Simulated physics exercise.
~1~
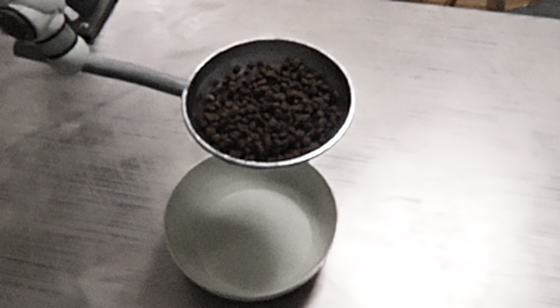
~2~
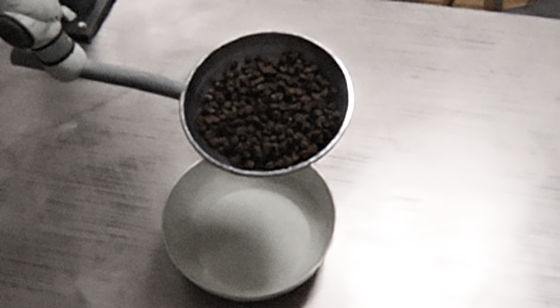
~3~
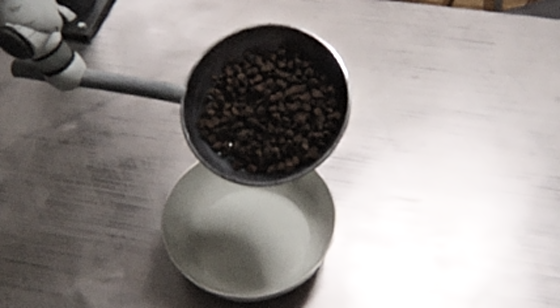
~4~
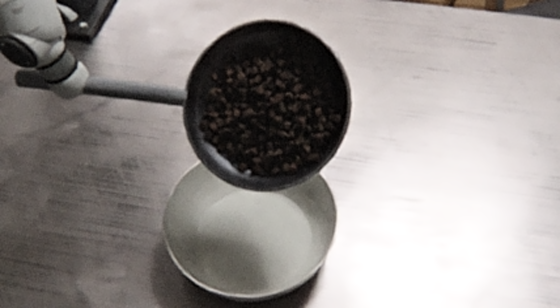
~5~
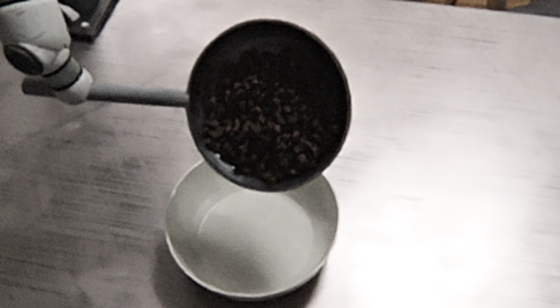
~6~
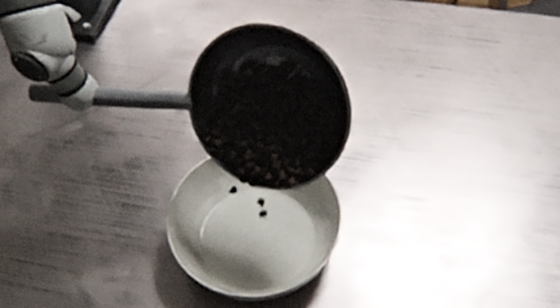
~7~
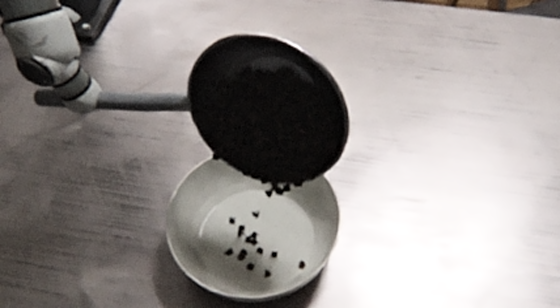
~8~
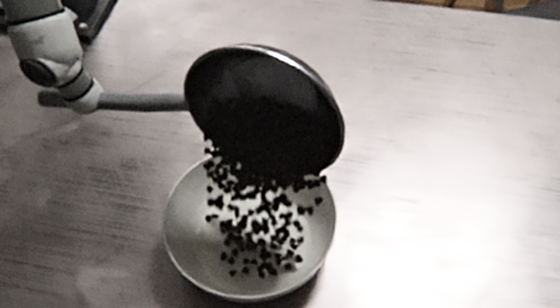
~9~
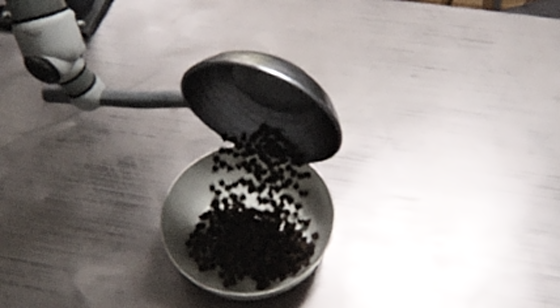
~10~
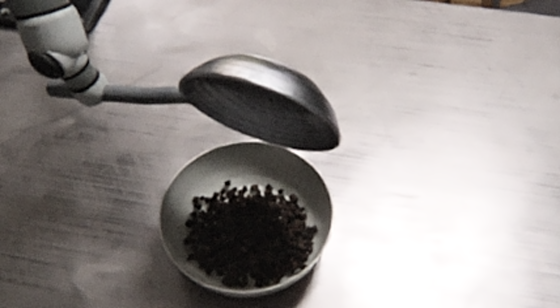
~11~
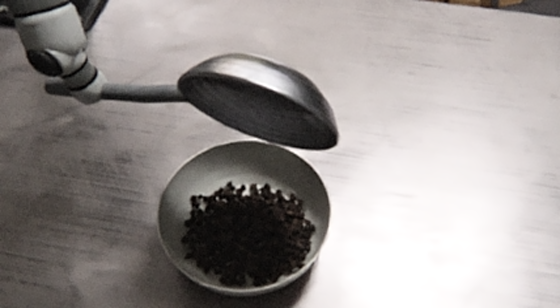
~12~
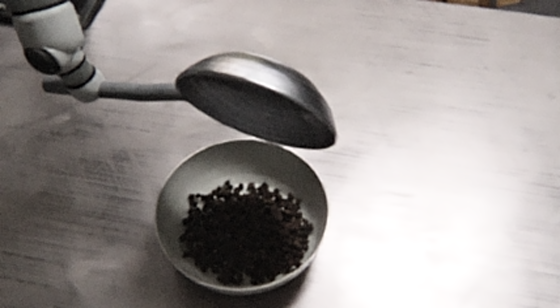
A robotic arm held a small dark pan of dark crumbs above a pale bowl and steadily tipped it until a few fell, then the rest poured down in a rush, leaving a heap in the bowl beneath the overturned pan.
